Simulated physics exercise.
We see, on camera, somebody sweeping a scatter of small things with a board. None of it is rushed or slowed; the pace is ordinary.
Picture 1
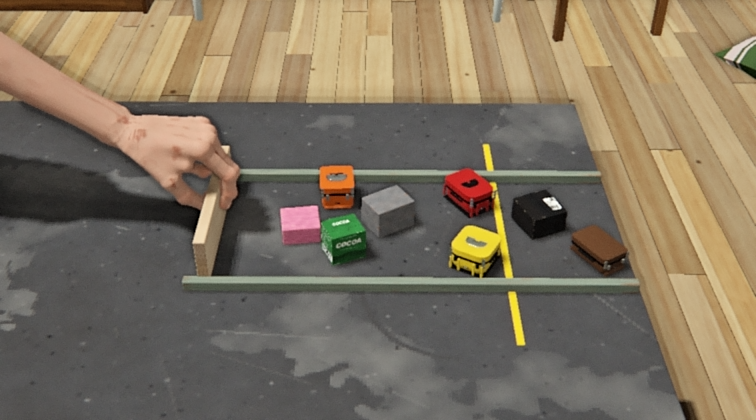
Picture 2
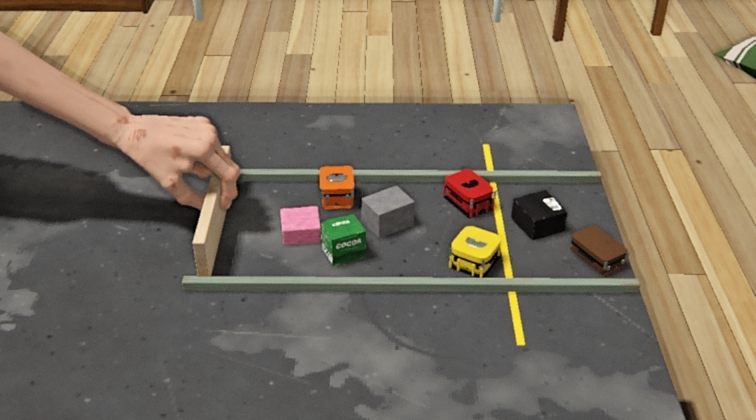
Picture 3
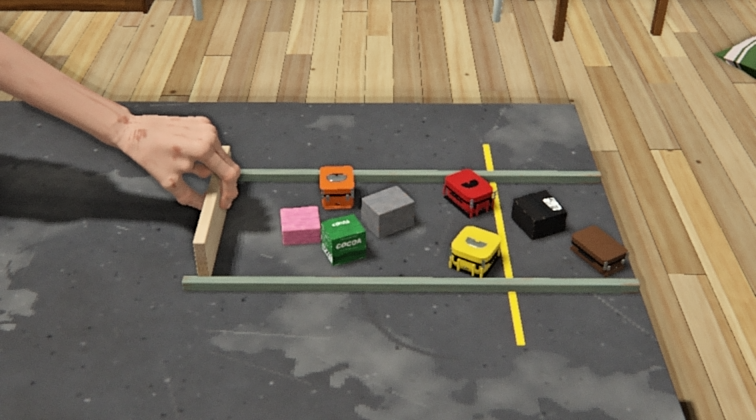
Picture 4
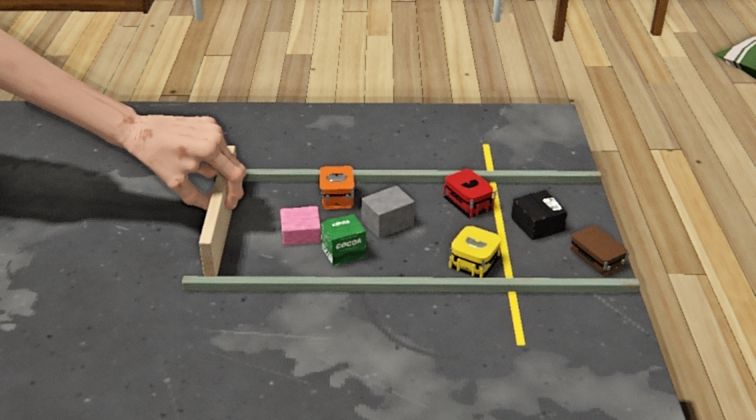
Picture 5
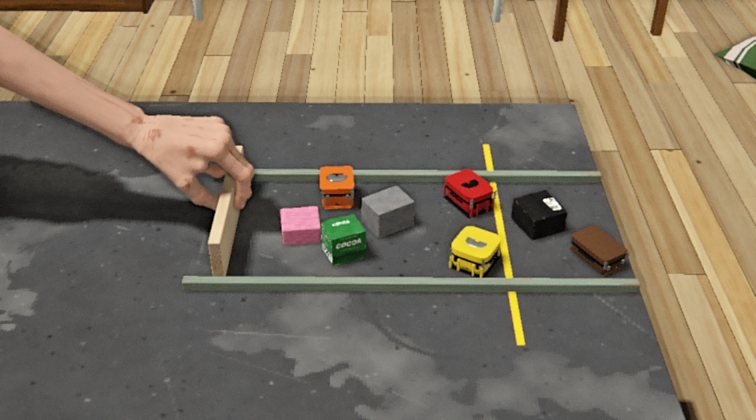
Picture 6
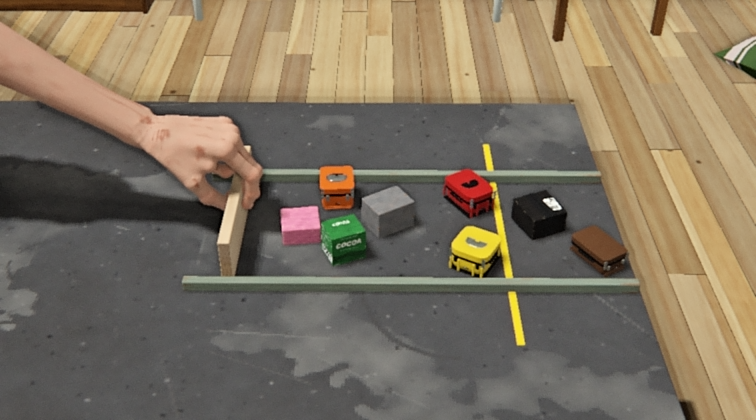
A hand sliding a wooden board slightly right between two rails towards scattered colourful little cases and blocks, which stay still.
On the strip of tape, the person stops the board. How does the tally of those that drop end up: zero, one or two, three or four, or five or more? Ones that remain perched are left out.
The push is going to clear not one off the end.
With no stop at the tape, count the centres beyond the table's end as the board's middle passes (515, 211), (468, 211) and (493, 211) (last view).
The counts are 0, 0 and 0, in that order.
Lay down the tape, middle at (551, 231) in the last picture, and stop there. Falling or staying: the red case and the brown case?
Result: Red case stays, brown case comes off.
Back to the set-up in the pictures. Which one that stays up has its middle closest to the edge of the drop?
Result: Brown case.
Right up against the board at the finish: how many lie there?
So the total is 3.
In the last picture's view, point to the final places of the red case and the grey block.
First object: (551, 185); second object: (545, 206).
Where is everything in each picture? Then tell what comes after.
The first frame shows brown case (598, 251); black box (539, 214); red case (469, 193); board (215, 210); tape (501, 230).
The second frame shows black box (539, 215); board (215, 210).
The third frame shows red case (469, 193); orange case (337, 189).
The fourth frame shows brown case (598, 252); yellow case (475, 252).
The fifth frame shows black box (539, 215); pink block (301, 226).
The sixth frame shows brown case (598, 252); black box (539, 215); red case (469, 193); board (237, 210); tape (501, 230).
A little later, none off yet; brown case at rest near (598, 252); black box at rest near (539, 215); red case at rest near (469, 193).
When it is over, the number that fall off is zero.
